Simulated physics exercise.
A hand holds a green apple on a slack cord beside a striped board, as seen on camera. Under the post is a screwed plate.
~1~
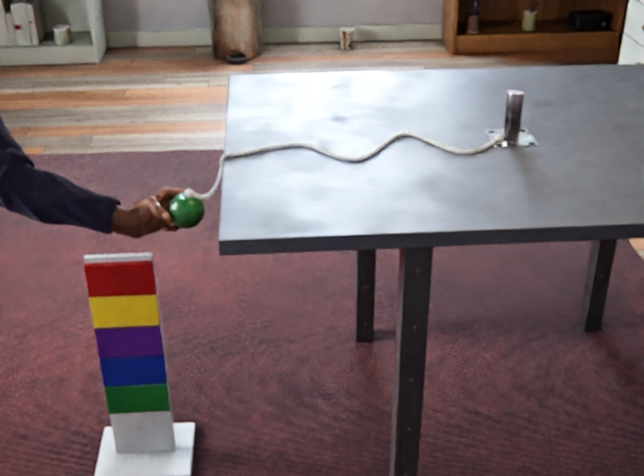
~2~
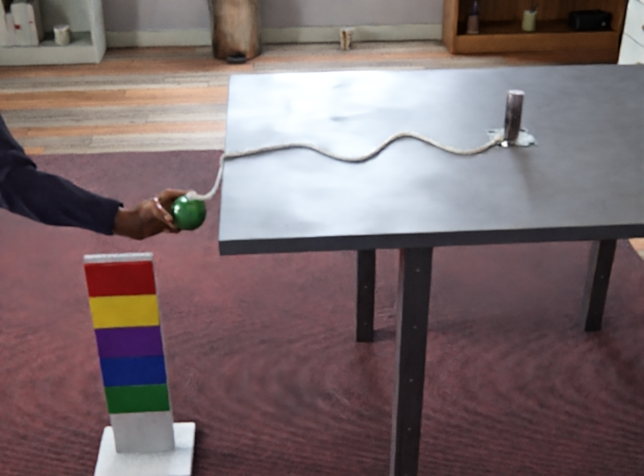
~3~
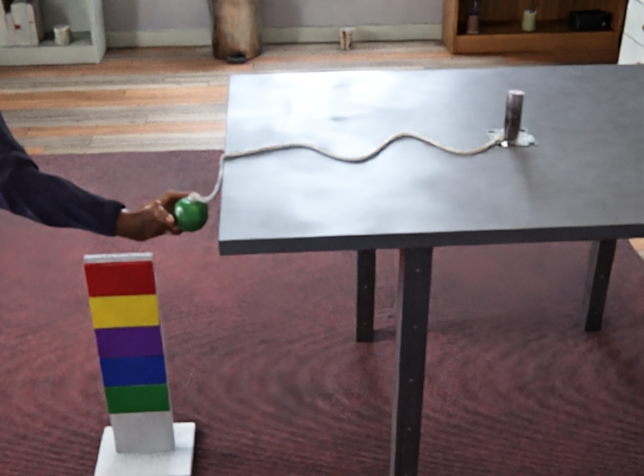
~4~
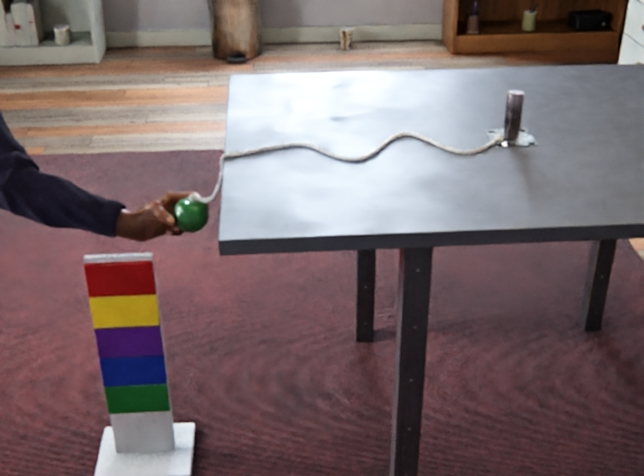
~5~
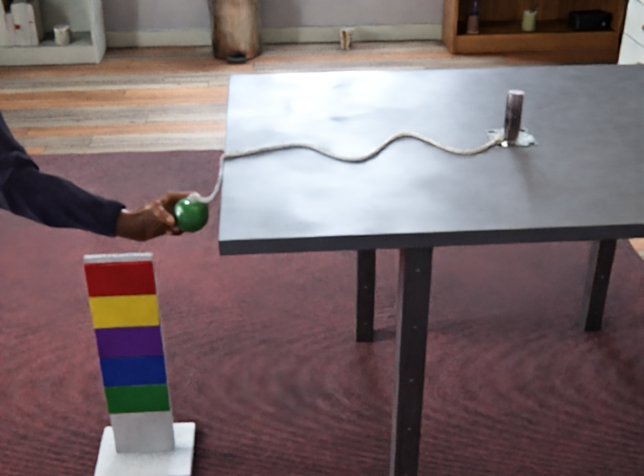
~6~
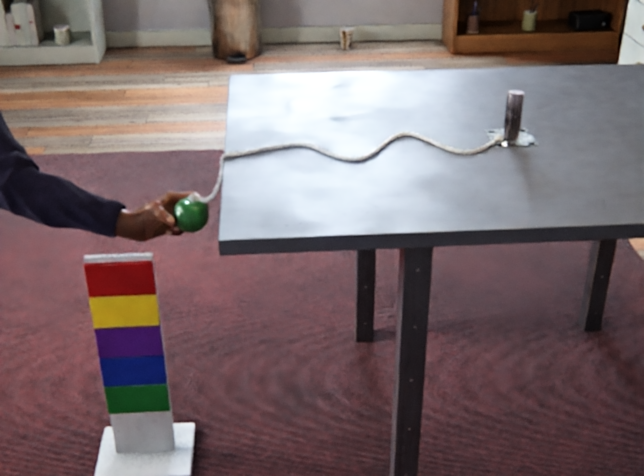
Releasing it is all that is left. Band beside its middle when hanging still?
Yellow.
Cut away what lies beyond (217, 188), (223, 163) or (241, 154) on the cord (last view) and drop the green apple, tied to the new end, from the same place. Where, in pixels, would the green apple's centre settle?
First try near (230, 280), second near (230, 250), third near (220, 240).
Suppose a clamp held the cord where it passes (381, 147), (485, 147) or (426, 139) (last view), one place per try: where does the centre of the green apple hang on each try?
Roughly (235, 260), (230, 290) and (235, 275).
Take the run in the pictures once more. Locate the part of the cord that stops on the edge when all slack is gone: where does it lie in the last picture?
Pixel (298, 145) or thereabouts.
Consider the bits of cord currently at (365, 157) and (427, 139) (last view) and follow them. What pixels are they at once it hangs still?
You'll find the first mark at (301, 152) and the second mark at (400, 145).
Early on, apple near (242, 281); level with red.
Midway, apple near (222, 305); level with yellow.
Finally, apple near (227, 303); level with yellow. At yellow.
